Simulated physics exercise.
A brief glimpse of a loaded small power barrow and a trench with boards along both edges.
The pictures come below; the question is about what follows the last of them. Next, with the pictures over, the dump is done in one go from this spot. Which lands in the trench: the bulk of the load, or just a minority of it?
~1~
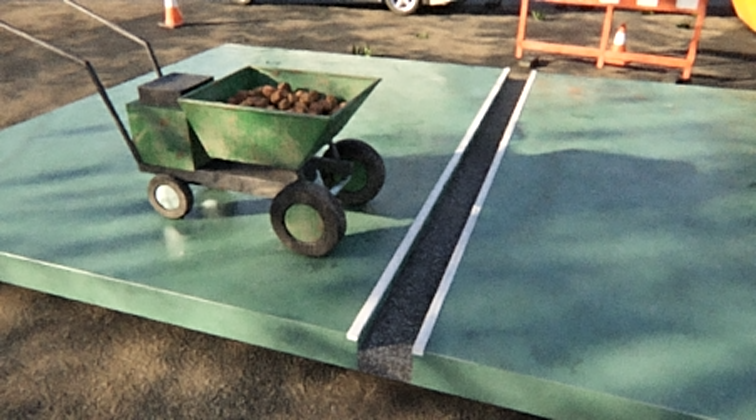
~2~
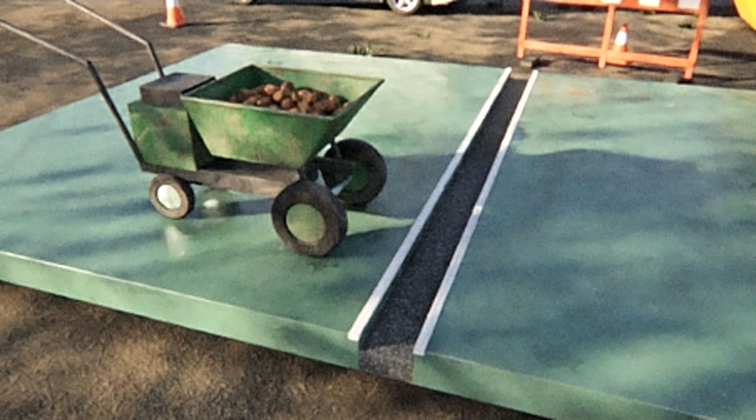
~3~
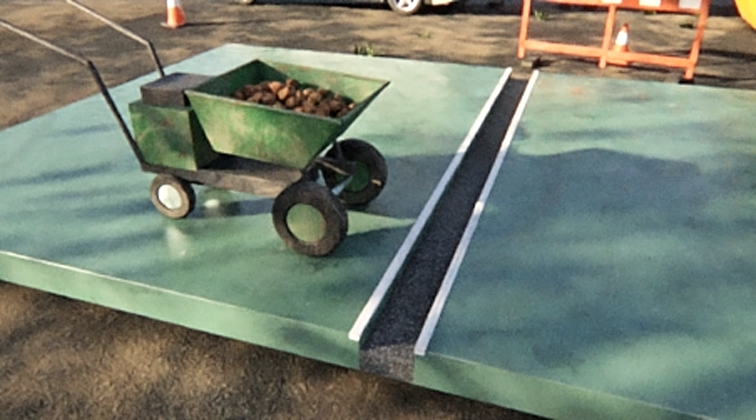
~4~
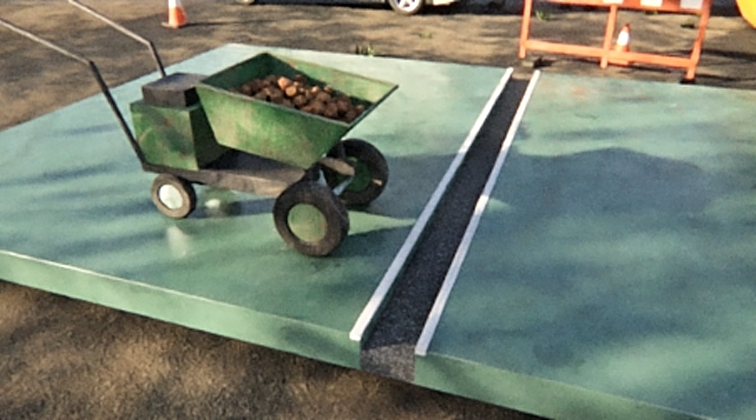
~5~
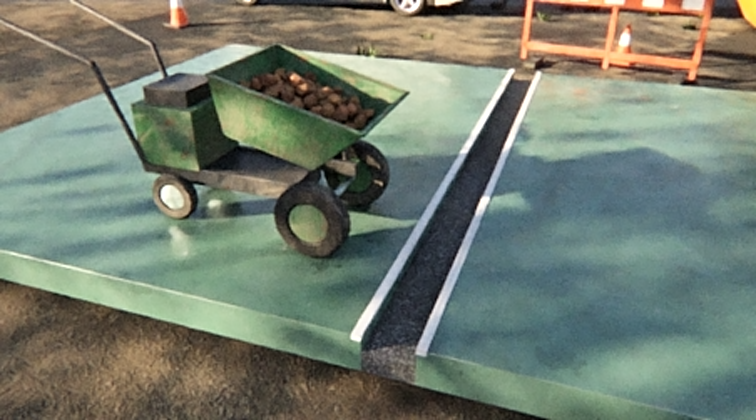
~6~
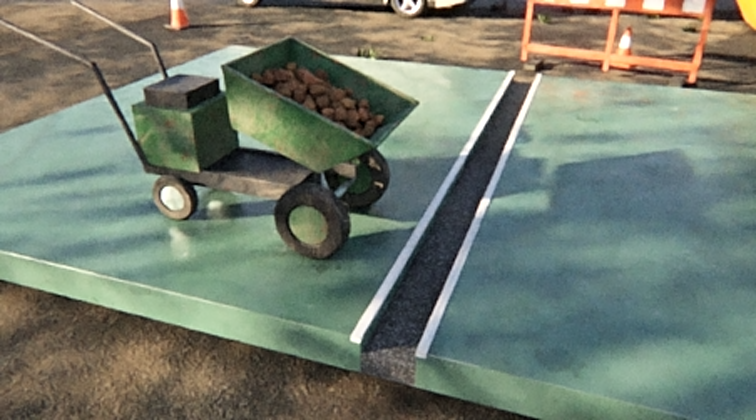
The share in the trench is below half.
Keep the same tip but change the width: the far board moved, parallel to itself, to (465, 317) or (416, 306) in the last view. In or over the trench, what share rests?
I'd put it near 70 in a hundred, then near 0 in a hundred.
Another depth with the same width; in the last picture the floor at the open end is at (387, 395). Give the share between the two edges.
Close to 50 per cent, I reckon.
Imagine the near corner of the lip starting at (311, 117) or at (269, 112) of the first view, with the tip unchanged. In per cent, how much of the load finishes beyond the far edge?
First spot: 30 %, second spot: 10 %.
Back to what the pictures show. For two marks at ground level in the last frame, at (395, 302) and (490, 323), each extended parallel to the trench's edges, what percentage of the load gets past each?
Respectively 80 and 20 percent.
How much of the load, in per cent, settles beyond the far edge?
I'd put it at around 55 percent.
Just after the last frame, skip tipped steeply; every one in the skip.
A moment on, skip tipped right over; the larger part in the skip; about a tenth in or heaped over the trench; about a tenth beyond it; just a few falling.
Further on, skip tipped right over; roughly a quarter in the skip; roughly a quarter in or heaped over the trench; roughly half beyond it.
When it is over, skip tipped right over; about a tenth in the skip; roughly a third in or heaped over the trench; roughly half beyond it.
